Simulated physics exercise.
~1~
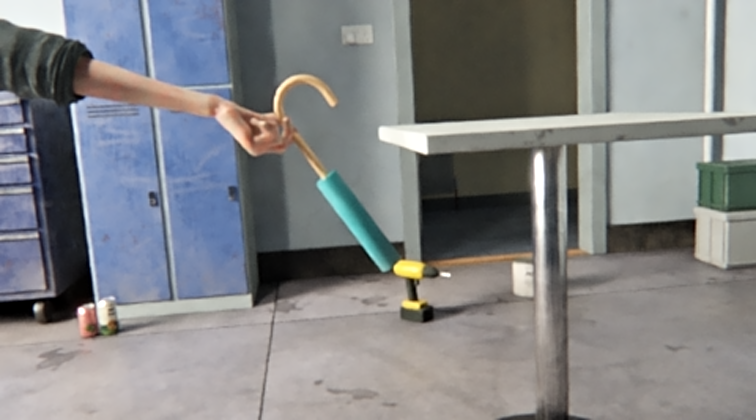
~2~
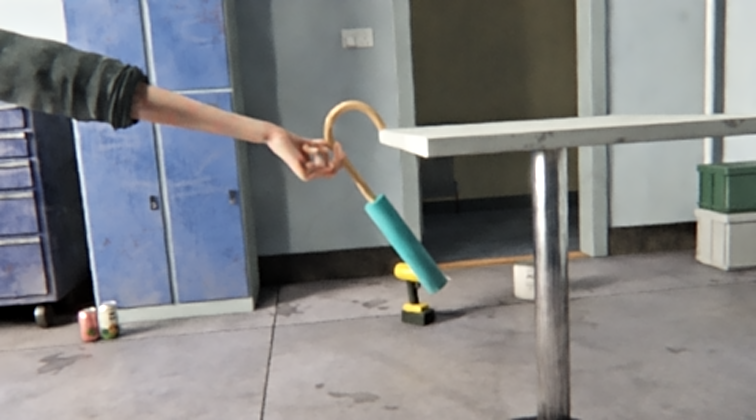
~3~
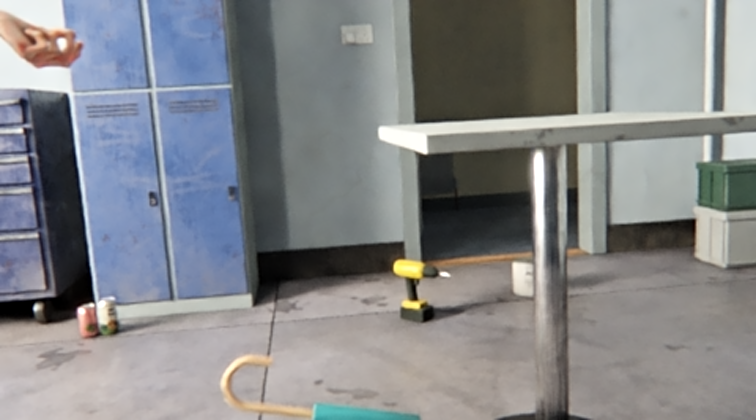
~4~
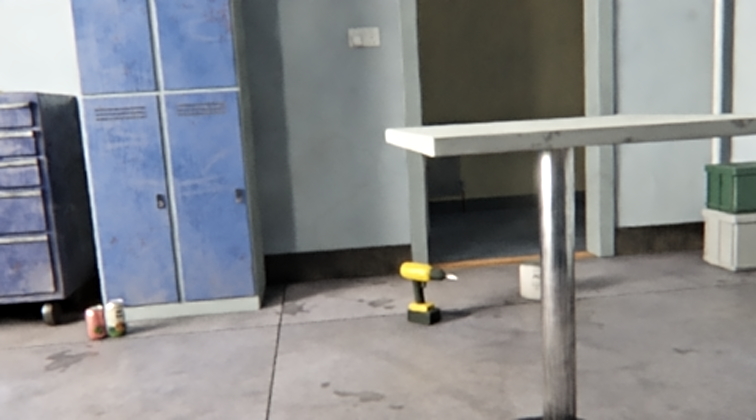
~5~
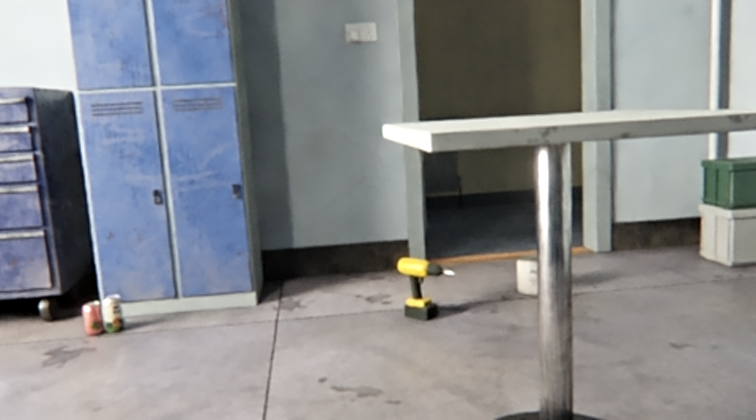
A turquoise umbrella, let go by a hand at a table's end, drops out of view.
